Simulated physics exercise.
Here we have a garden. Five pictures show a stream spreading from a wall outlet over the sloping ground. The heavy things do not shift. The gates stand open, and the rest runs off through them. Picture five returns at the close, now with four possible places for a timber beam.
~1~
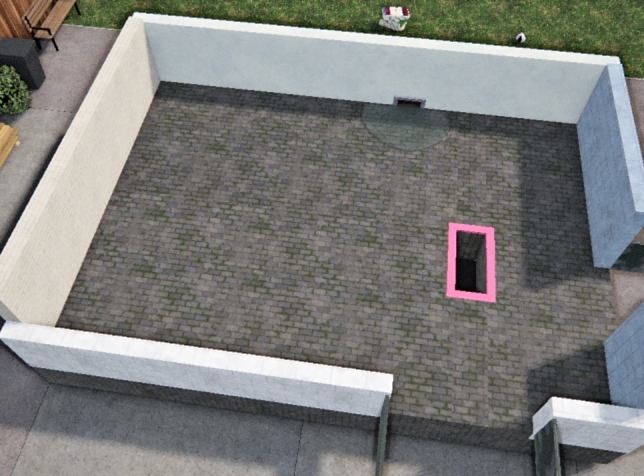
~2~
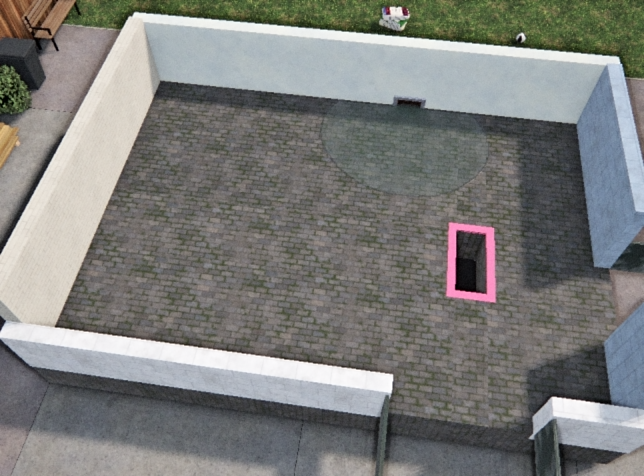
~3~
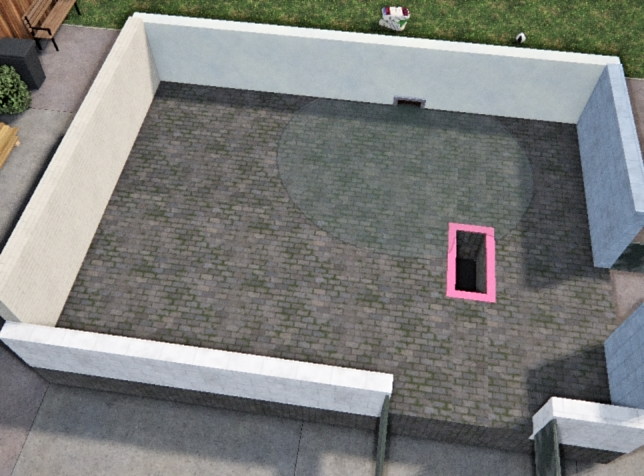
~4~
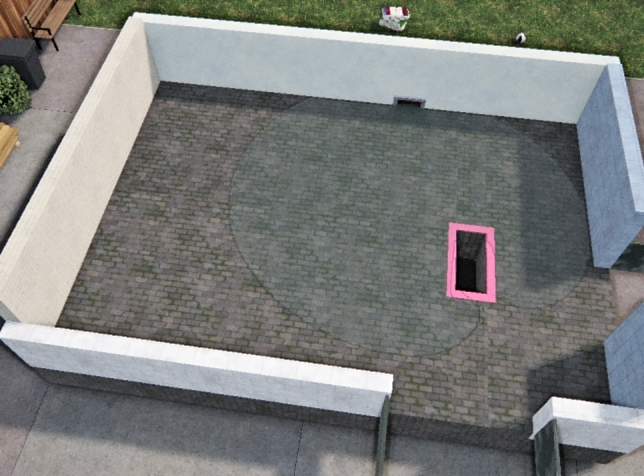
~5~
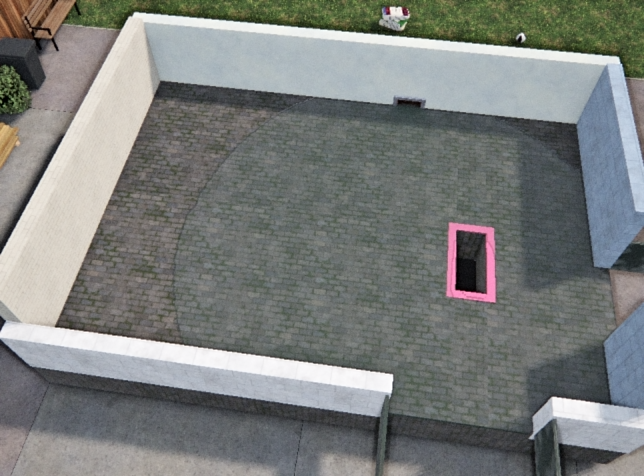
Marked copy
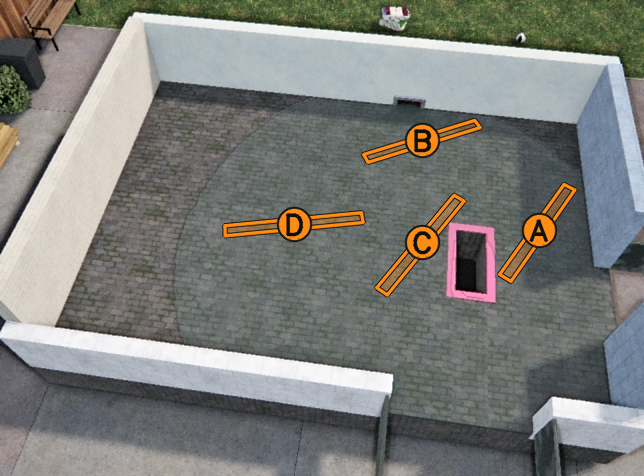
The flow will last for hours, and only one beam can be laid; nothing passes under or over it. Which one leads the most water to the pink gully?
A beats the others.
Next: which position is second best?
That would be D.
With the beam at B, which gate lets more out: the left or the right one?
More leaves on the left.
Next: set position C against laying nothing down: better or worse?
Worse.
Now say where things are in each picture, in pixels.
The first frame shows outfall at (409, 102); pink gully at (471, 261); open gate at (599, 303); open gate at (459, 406); front seen at (395, 144), 3 % of the ground wet; pink gully still dry.
The second frame shows front seen at (394, 190), 12 % of the ground wet; pink gully still dry.
The third frame shows front seen at (447, 253), 26 % of the ground wet; pink gully still dry.
The fourth frame shows front seen at (403, 348), 47 % of the ground wet; pink gully taking water.
The fifth frame shows front seen at (605, 376), 70 % of the ground wet; pink gully taking water.
On the marked copy, A from (505, 277) to (569, 187); B from (365, 158) to (477, 124); C from (382, 291) to (459, 198); D from (225, 230) to (362, 217).
If A is chosen, about 38 % of the stream goes into the pink gully, about 57 % out by the gates.
If B is chosen, about 9 % of the stream goes into the pink gully, about 90 % out by the gates.
If C is chosen, about 10 % of the stream goes into the pink gully, about 84 % out by the gates.
If D is chosen, about 24 % of the stream goes into the pink gully, about 72 % out by the gates.
